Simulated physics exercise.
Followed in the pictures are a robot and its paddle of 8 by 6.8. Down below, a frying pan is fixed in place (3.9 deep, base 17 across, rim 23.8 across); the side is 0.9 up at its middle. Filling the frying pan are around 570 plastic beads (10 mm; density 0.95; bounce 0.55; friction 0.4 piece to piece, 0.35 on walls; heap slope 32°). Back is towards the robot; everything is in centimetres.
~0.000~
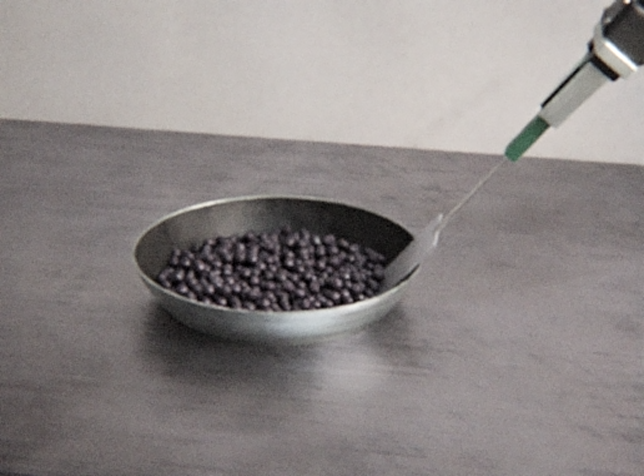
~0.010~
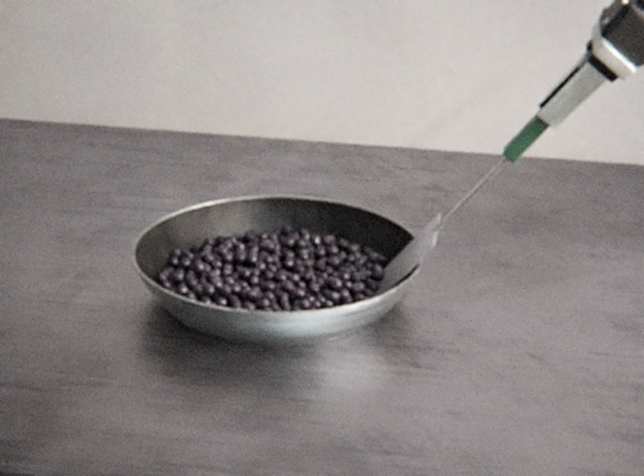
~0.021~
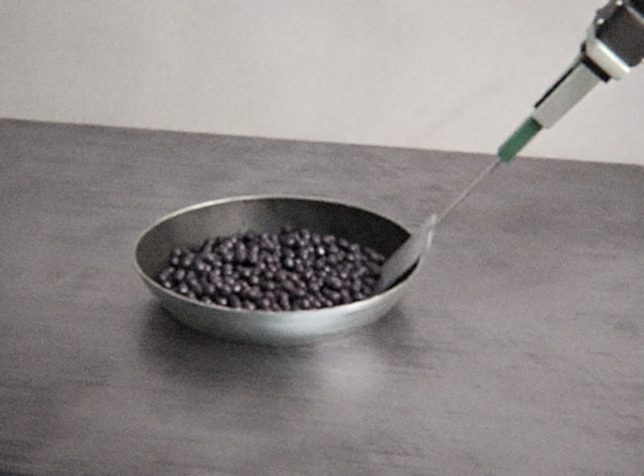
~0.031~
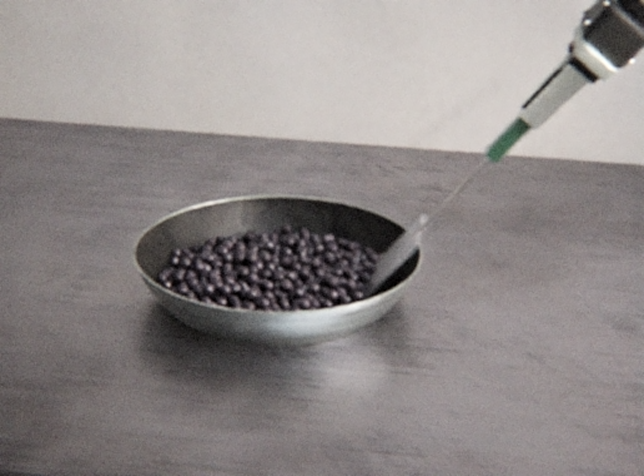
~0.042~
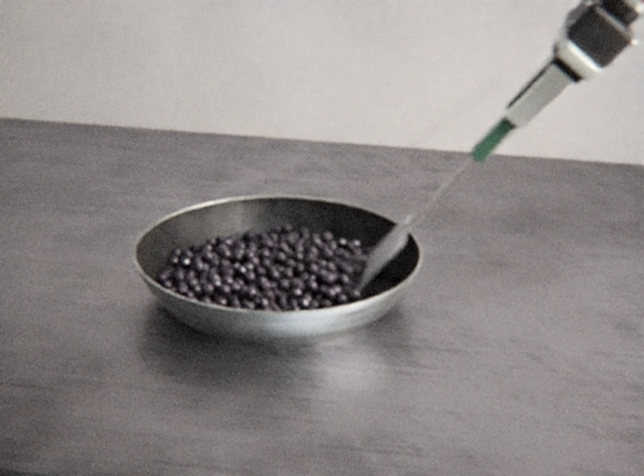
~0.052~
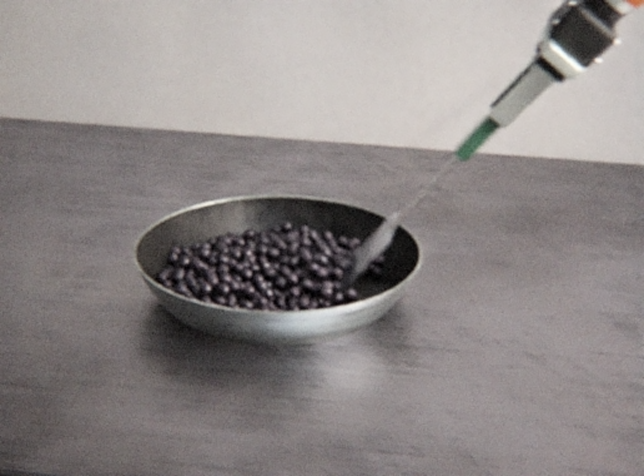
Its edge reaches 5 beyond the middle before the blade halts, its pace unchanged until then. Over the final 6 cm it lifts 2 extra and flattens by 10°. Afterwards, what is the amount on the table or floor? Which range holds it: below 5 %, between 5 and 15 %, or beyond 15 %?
The range between 5 and 15 %.
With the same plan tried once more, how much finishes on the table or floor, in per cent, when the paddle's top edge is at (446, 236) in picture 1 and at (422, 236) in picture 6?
0 %.
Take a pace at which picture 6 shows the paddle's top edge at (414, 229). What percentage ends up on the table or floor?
Expect about 0 per cent there.
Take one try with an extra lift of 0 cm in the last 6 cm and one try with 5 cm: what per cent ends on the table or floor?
It comes to around 0 per cent on the first try and around 10 per cent on the second.
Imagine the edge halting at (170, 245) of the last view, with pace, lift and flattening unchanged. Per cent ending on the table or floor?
30 %, roughly.
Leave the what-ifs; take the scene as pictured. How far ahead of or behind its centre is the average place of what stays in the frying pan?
Ahead of centre, roughly 3.5 centimetres.
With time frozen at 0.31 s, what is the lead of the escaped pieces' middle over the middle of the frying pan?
Some 18 centimetres ahead.
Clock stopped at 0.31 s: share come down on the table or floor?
Around 6 percent.
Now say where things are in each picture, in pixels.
Paddle top edge at (438, 229), sloping 52°; upper third of the load around (283, 273), from x 160 to 380, top at y 230; 569 in the frying pan, in the first frame.
Paddle top edge at (437, 229), sloping 52°; upper third of the load around (284, 273), from x 160 to 380, top at y 230, in the second frame.
Paddle top edge at (432, 229), sloping 52°; upper third of the load around (286, 273), from x 160 to 380, top at y 230, in the third frame.
Paddle top edge at (421, 229), sloping 52°; upper third of the load around (291, 272), from x 165 to 380, top at y 230, in the fourth frame.
Paddle top edge at (407, 229), sloping 52°; upper third of the load around (294, 268), from x 165 to 380, top at y 230, in the fifth frame.
Paddle top edge at (392, 228), sloping 52°; upper third of the load around (287, 265), from x 165 to 380, top at y 225; 569 in the frying pan, in the sixth frame.
After 0.08 s, sloping 52°, highest piece 6 above the table; 569 in the frying pan.
After 0.10 s, sloping 48°, highest piece 8 above the table; 569 in the frying pan.
After 0.31 s, sloping 42°, highest piece 5 above the table; 531 in the frying pan, 36 on the table or floor, 2 on the blade or in flight.
After 1.36 s, sloping 42°, highest piece 4 above the table; 529 in the frying pan, 40 on the table or floor.
At rest, 529 in the frying pan, 40 on the table or floor. That is 7 % on the table or floor.
